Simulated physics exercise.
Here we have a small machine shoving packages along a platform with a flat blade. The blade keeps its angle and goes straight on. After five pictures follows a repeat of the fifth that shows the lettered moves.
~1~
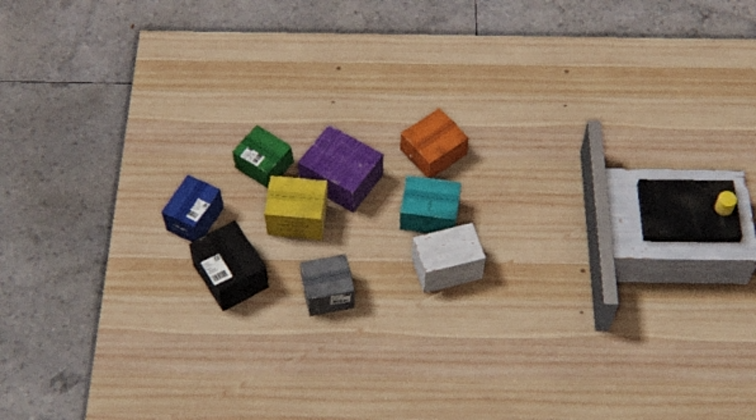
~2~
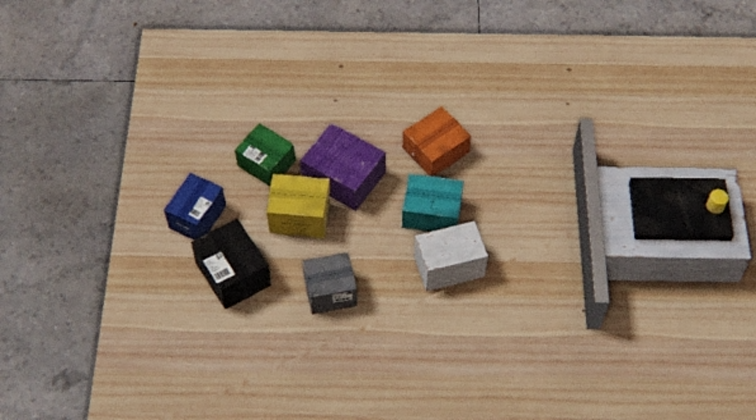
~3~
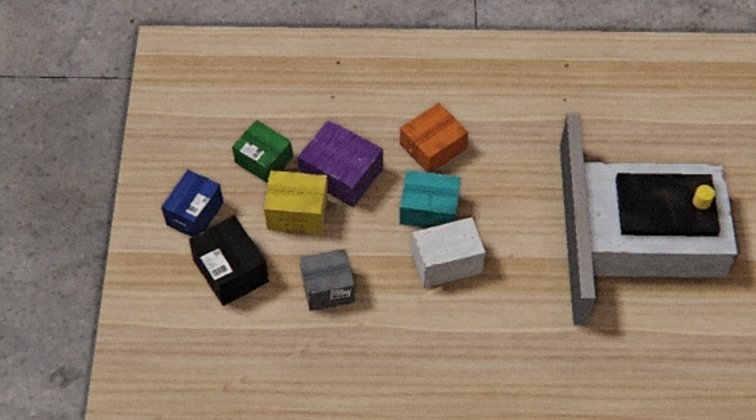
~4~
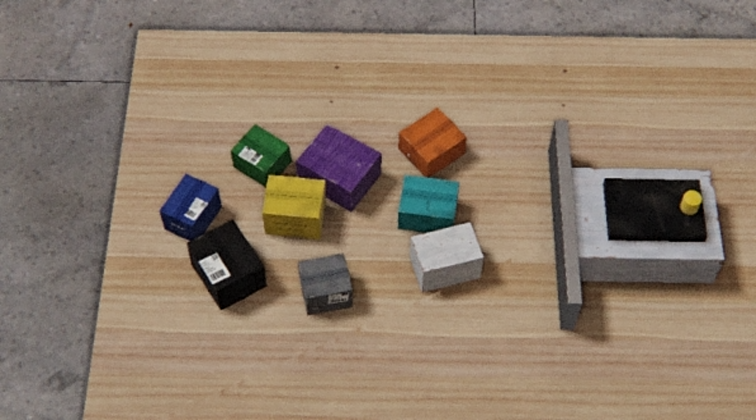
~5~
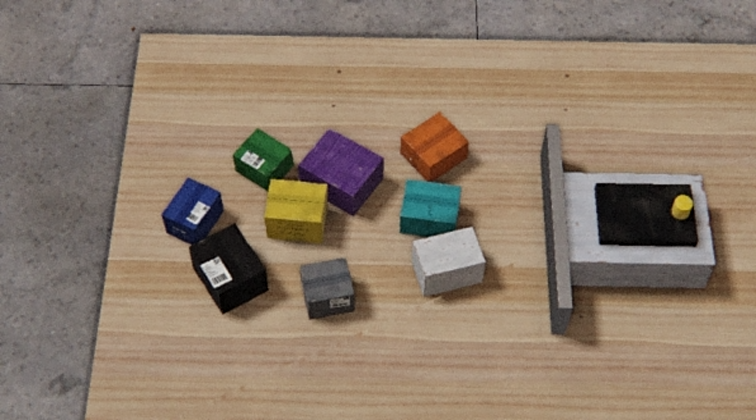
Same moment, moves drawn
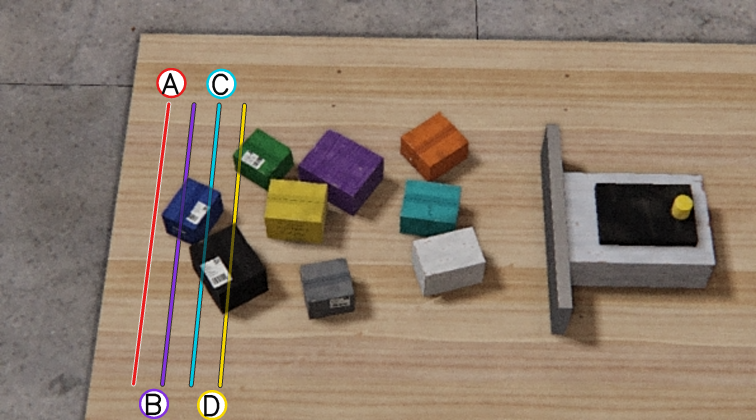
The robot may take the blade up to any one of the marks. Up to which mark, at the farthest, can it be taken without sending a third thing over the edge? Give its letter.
At C, and not beyond.
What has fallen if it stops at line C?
The blue parcel.
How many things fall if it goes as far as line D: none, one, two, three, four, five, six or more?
One.
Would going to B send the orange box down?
No.
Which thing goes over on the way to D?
The blue parcel.
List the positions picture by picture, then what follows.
Turquoise parcel (431, 206); yellow box (296, 208); robot (682, 209), in the first frame.
Robot (673, 208); green box (266, 155), in the second frame.
Robot (660, 203); black parcel (229, 261), in the third frame.
Robot (647, 209); grey parcel (326, 284), in the fourth frame.
Robot (638, 213); turquoise parcel (431, 210); yellow box (296, 211); purple crate (341, 172), in the fifth frame.
On the marked copy, A at (152, 235); B at (179, 235); C at (206, 236); D at (233, 236).
With C. Early on, robot (512, 211); orange box (391, 145); white crate (394, 253).
Further on, robot (386, 209); blue parcel (168, 213); yellow box (216, 211).
At the end, robot (286, 207); blue parcel over the edge; yellow box (118, 209); one fallen.
As for the rest, A drops four; B drops four; D is within the limit but short.
